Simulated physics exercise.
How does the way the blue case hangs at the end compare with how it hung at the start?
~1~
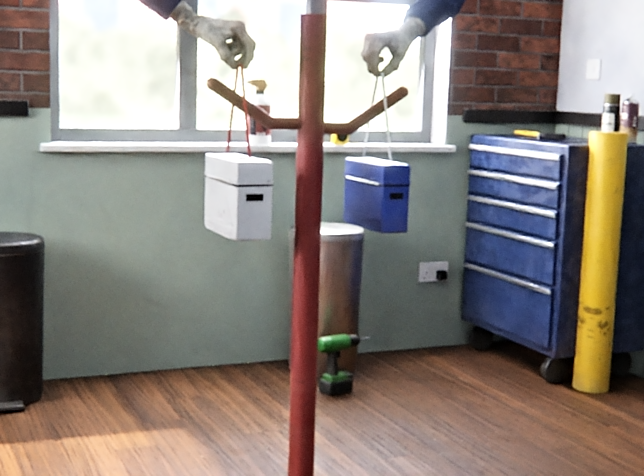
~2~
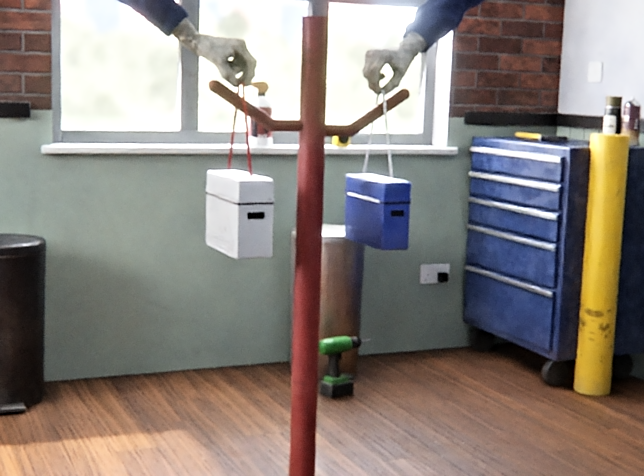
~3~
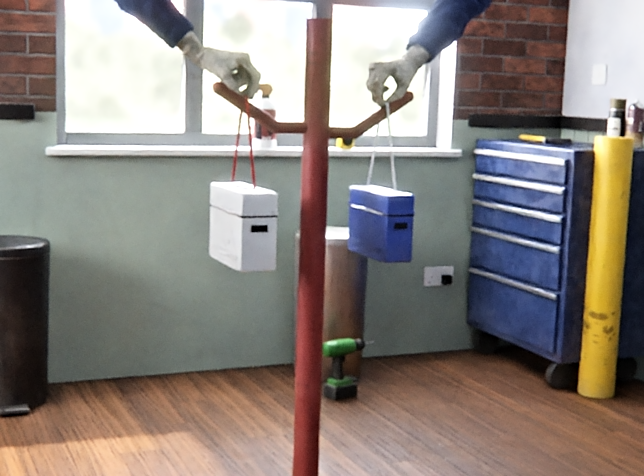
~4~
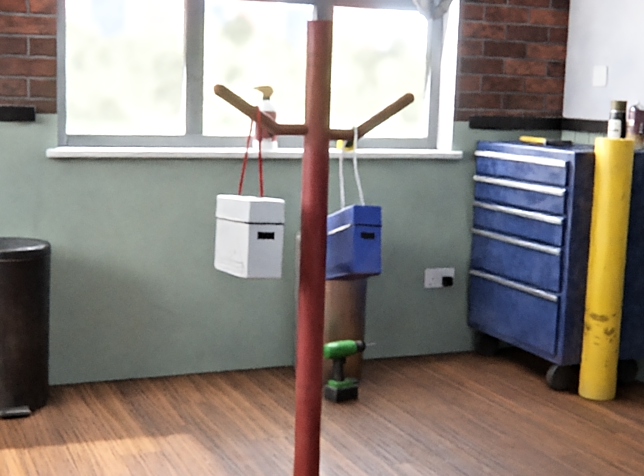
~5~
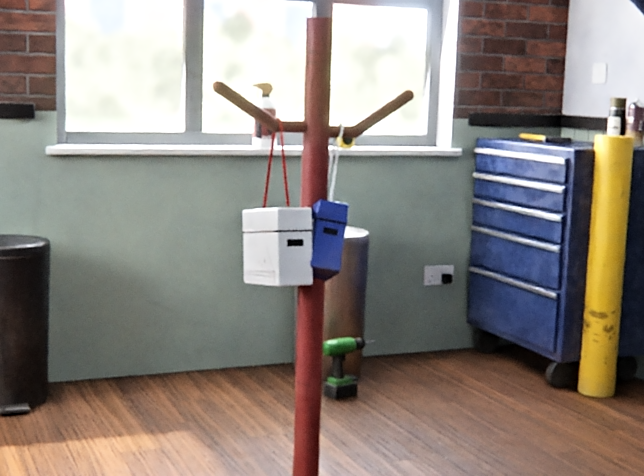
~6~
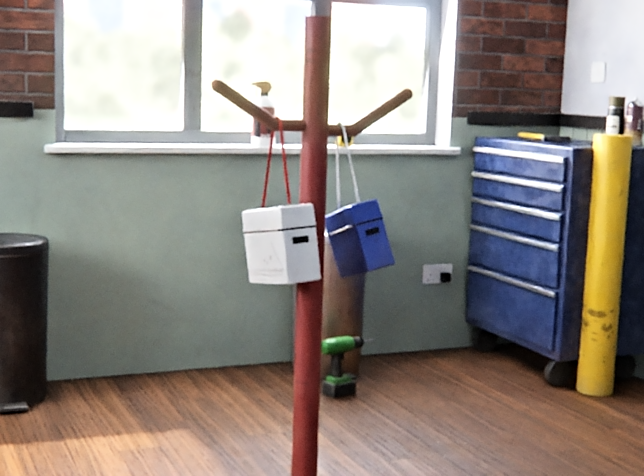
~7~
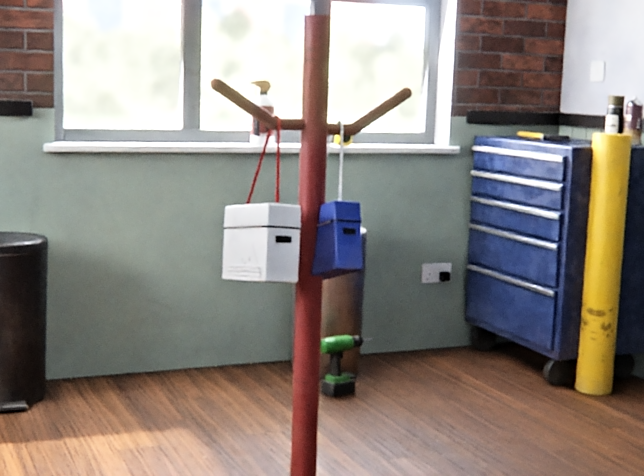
At the start the blue case hangs upright beneath the hand, while at the end it is leaning as it hangs from the stand.
